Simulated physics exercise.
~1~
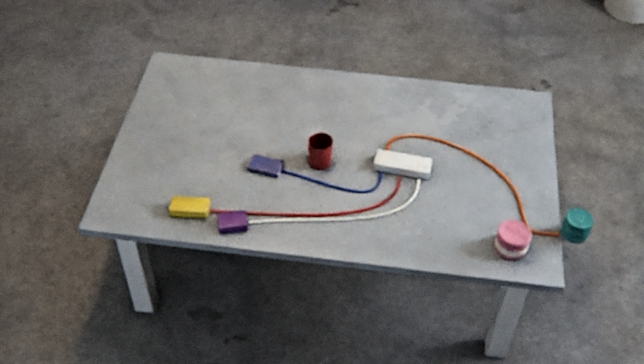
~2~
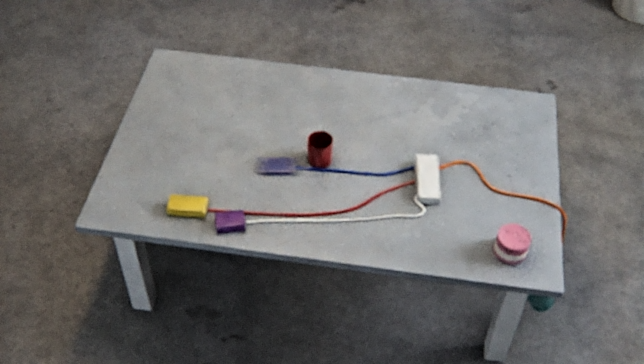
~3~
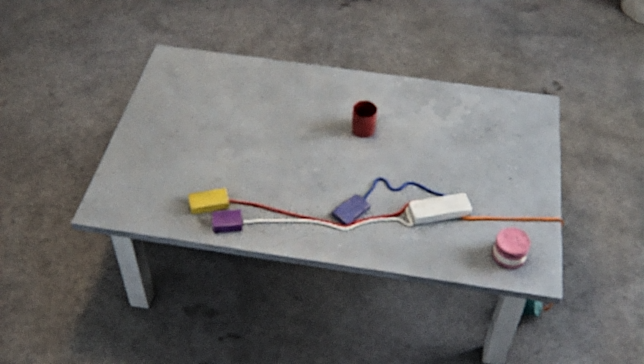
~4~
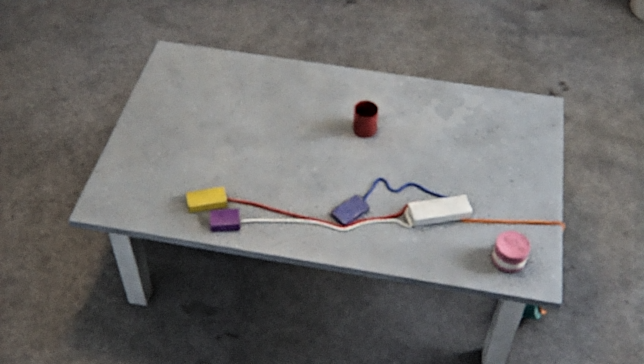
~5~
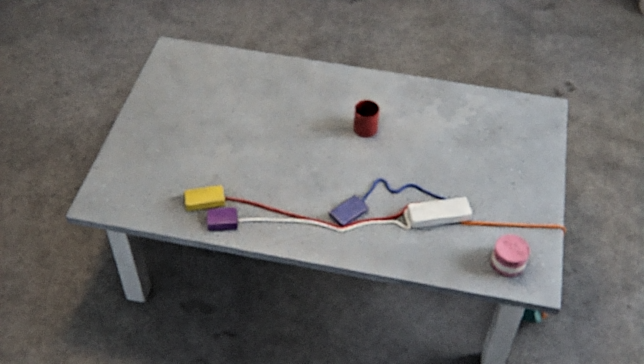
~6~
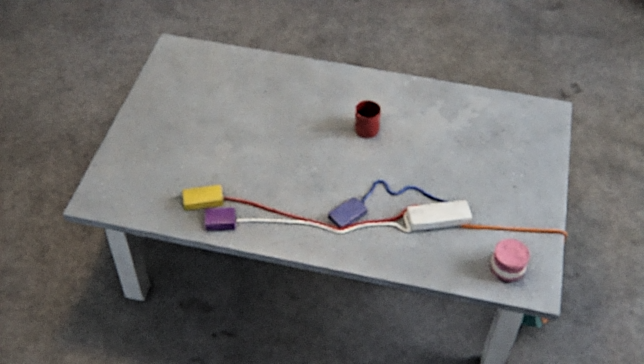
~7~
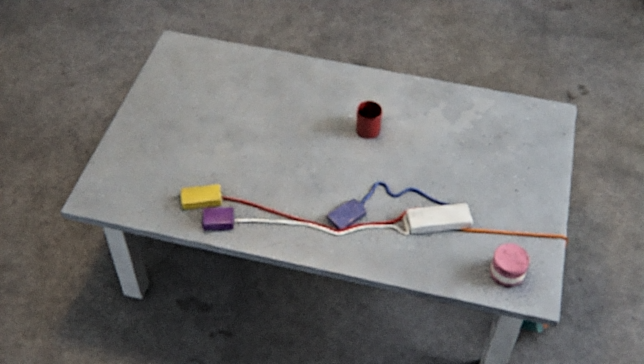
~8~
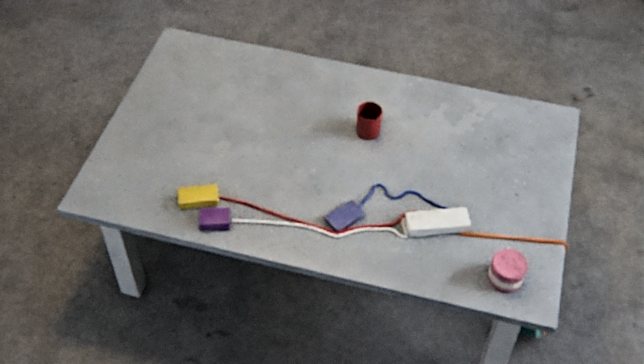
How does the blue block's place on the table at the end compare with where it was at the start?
It started out just left of the red cup, near the middle of the table. By the end it was farther right and closer to the front edge, just left of the white strip.
